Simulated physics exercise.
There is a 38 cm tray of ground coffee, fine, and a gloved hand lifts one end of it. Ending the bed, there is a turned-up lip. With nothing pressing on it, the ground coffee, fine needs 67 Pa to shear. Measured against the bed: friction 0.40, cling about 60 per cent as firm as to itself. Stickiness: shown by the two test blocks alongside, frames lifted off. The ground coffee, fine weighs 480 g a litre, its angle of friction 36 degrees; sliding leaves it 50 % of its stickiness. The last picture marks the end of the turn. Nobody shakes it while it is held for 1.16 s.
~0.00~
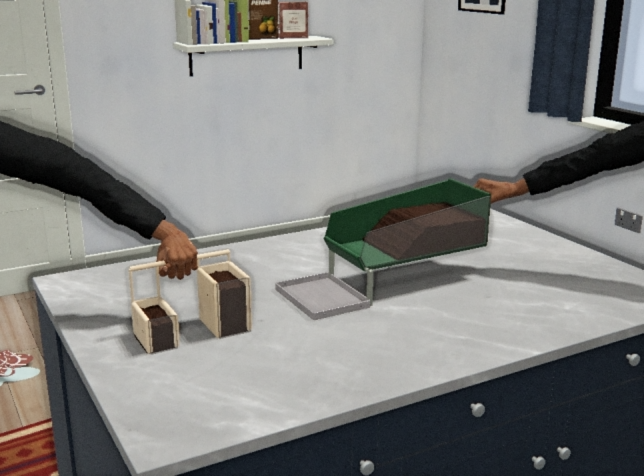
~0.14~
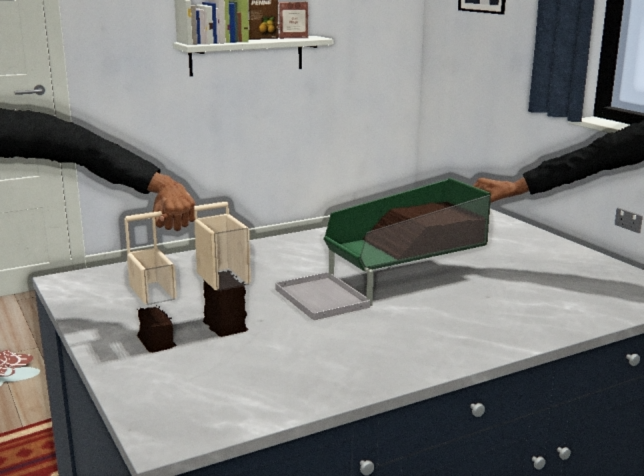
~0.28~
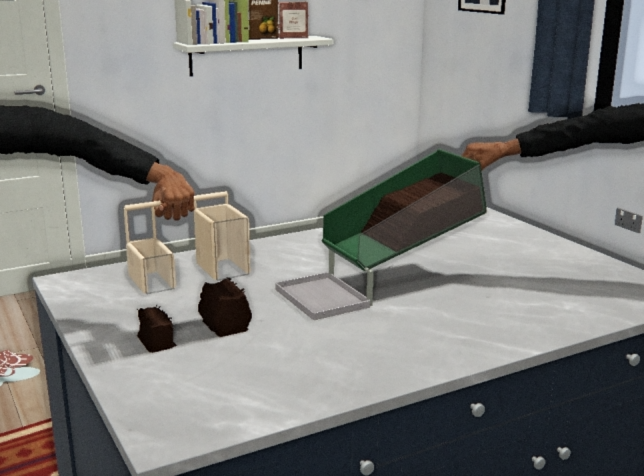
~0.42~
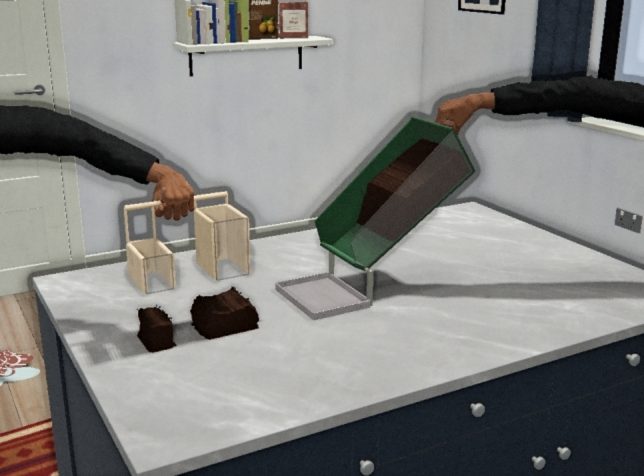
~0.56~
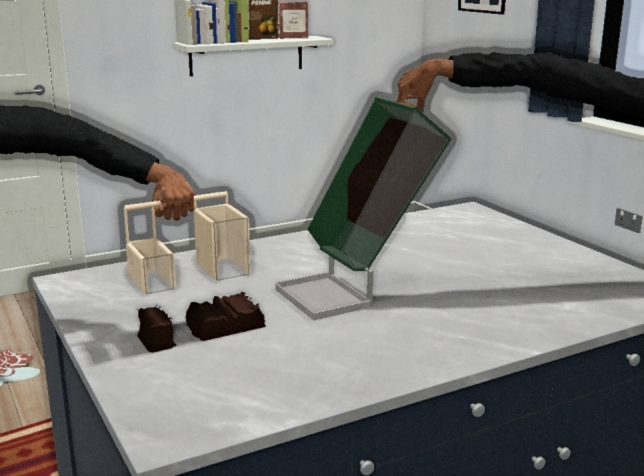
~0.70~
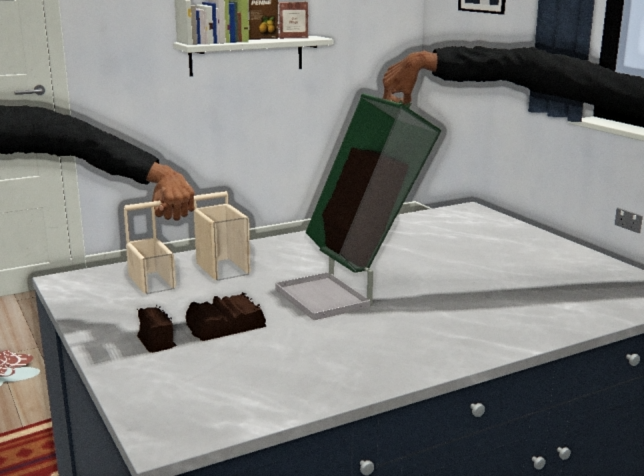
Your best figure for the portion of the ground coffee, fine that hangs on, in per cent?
It comes to about 16 per cent, give or take.
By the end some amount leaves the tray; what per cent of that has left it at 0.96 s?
Close to 90 in a hundred.
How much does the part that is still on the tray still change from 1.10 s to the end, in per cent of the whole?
From that time to the end, some 0 % of the whole.
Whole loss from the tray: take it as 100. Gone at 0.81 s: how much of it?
I'd put it near 30 per cent.
After 0.81 s, the tilt is 58 degrees and 73 % is on the bed.
After 0.96 s, the tilt is 58 degrees and 22 % is on the bed.
After 1.10 s, the tilt is 58 degrees and 17 % is on the bed.
After 1.24 s, the tilt is 58 degrees and 16 % is on the bed.
After 1.82 s, at the end, the tilt is 58 degrees and 16 % is on the bed.
